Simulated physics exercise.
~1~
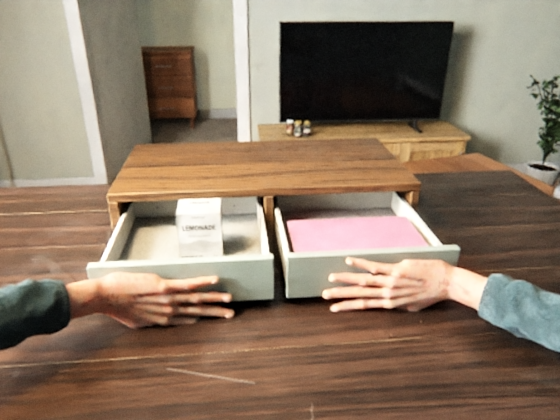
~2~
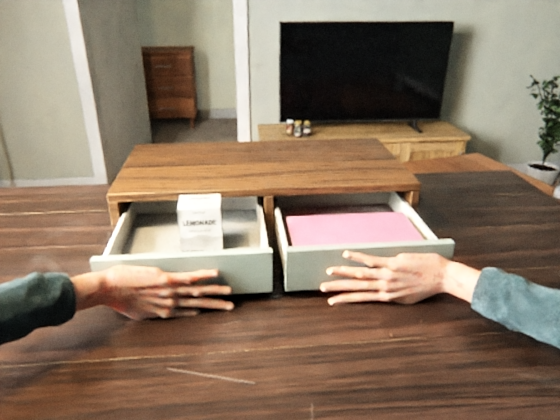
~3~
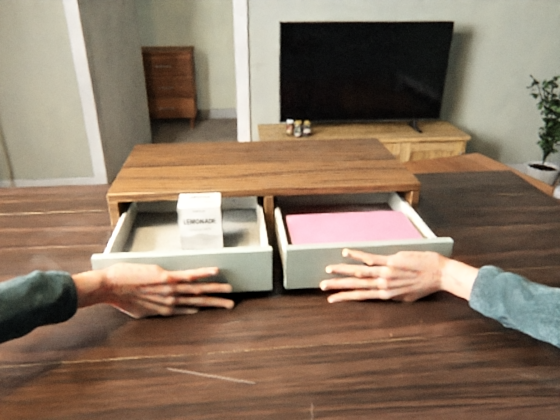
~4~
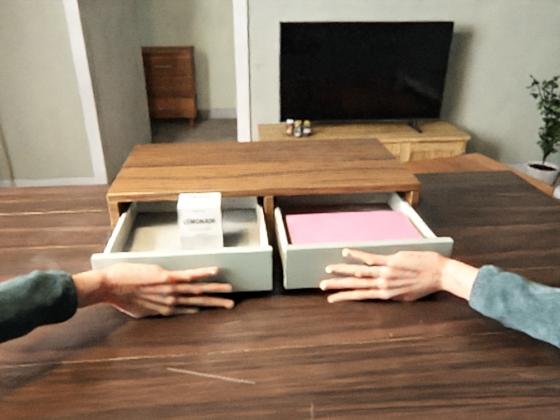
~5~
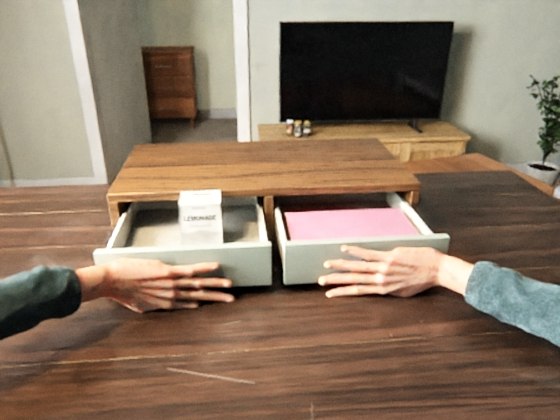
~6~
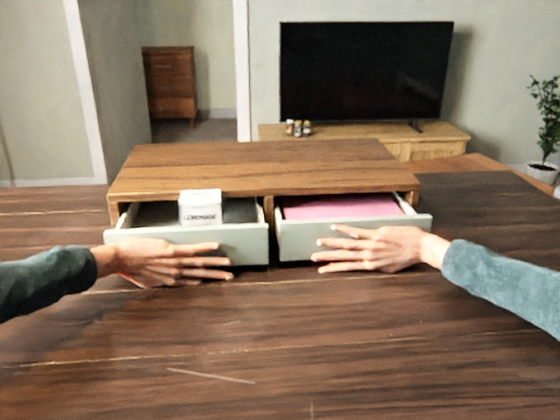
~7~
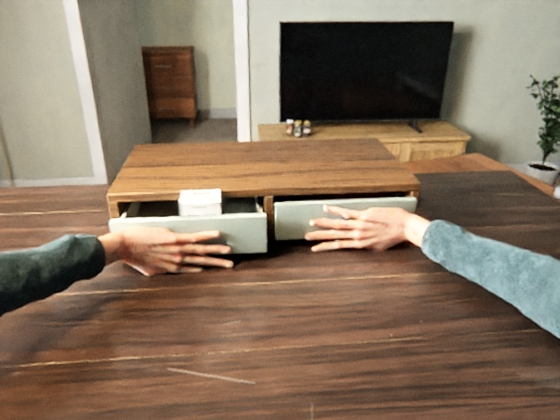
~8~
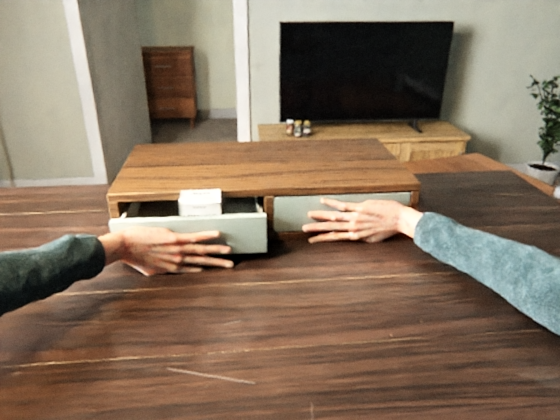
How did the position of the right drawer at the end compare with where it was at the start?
At the start the right drawer was pulled out toward the viewer with the pink book showing, and by the end it had been pushed back into the cabinet and was shut.
Two open drawers of a low wooden cabinet, the left holding an upright white carton and the right a pink book, were pushed inward by a pair of hands until the right one shut and the left stayed partly open, its carton still showing.
